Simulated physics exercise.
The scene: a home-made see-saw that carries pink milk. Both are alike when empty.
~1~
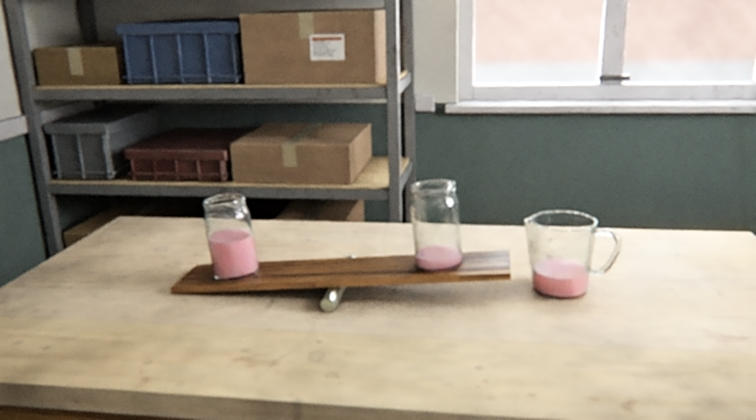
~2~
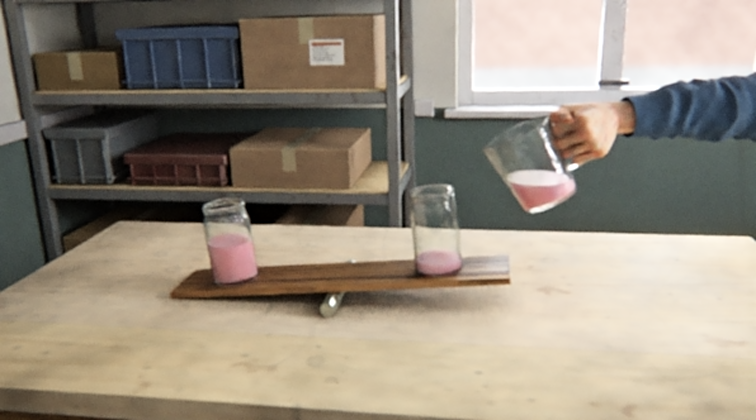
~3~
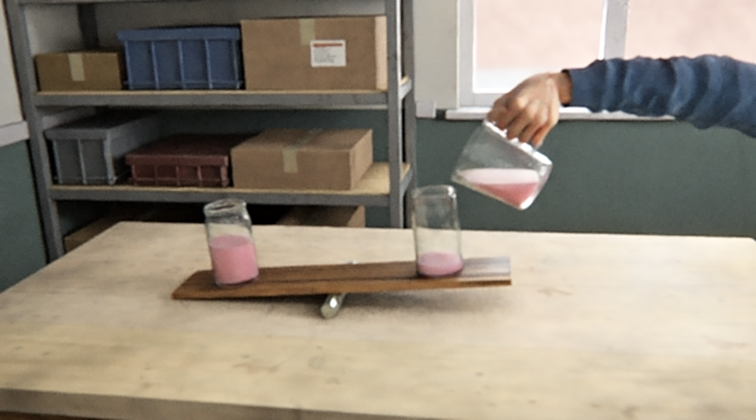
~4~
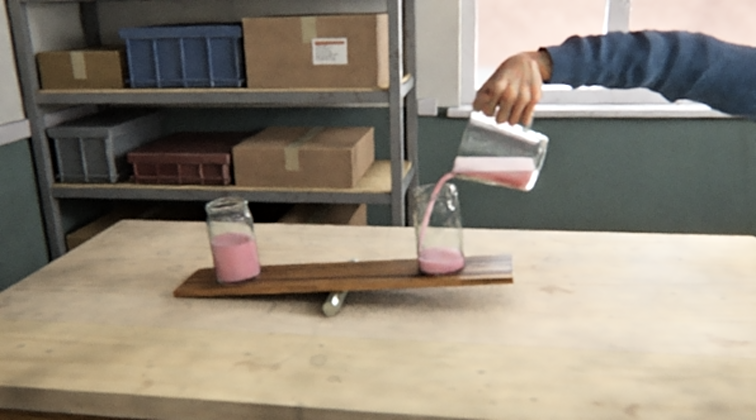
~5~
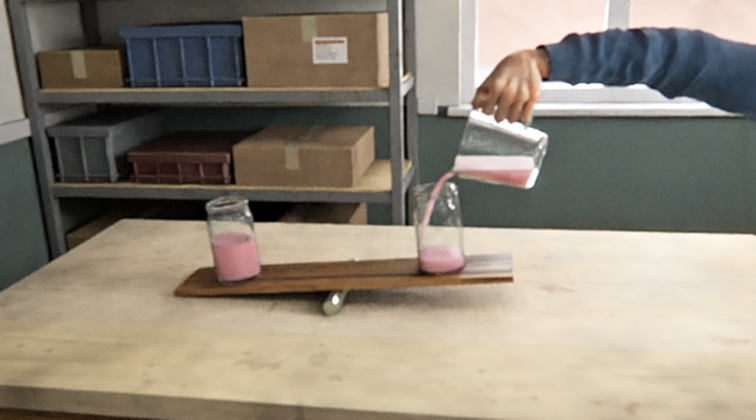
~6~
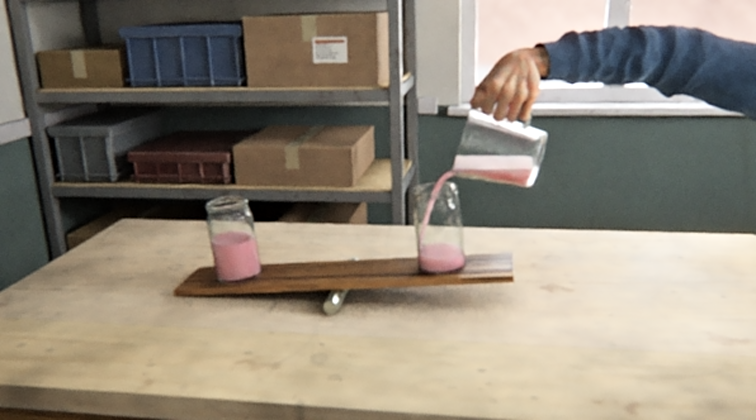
A hand lifted a measuring jug of pink milk off the table, carried it left and poured a thin stream into the nearly empty right jar, while the tilted wooden see-saw barely moved.
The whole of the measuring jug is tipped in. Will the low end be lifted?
It stays as it is.
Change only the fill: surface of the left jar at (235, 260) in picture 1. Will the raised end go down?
Verdict: Tips over.
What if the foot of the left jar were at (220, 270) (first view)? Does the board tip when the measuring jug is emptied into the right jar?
Then: Stays.
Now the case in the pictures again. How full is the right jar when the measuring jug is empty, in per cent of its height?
About 40 per cent.
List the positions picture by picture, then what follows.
All is still; measuring jug (562, 254) about a quarter full; right jar (436, 223) nearly empty, raised; left jar (230, 235) about half full, on the low side, in the first picture.
The hand lifts the measuring jug; round bar (329, 308); right jar nearly empty, surface at (438, 258), in the second picture.
The measuring jug is brought over; measuring jug (501, 165) tipped 60° with all of its load; right jar (436, 229) nearly empty, in the third picture.
A stream runs into the right jar; round bar (331, 307); right jar nearly empty, surface at (440, 255); left jar about half full, surface at (233, 239), in the fourth picture.
A stream runs into the right jar; measuring jug (498, 150) tipped 75° with nearly all of its load; right jar (438, 226) nearly empty, in the fifth picture.
A stream runs into the right jar; round bar (332, 306); right jar nearly empty, surface at (441, 251); left jar about half full, surface at (233, 238), in the sixth picture.
Soon after, the right jar is about a quarter full; the board leans as before.
Later, the right jar is about a third full; the board leans as before.
In the end, the right jar is about half full; the board leans as before.
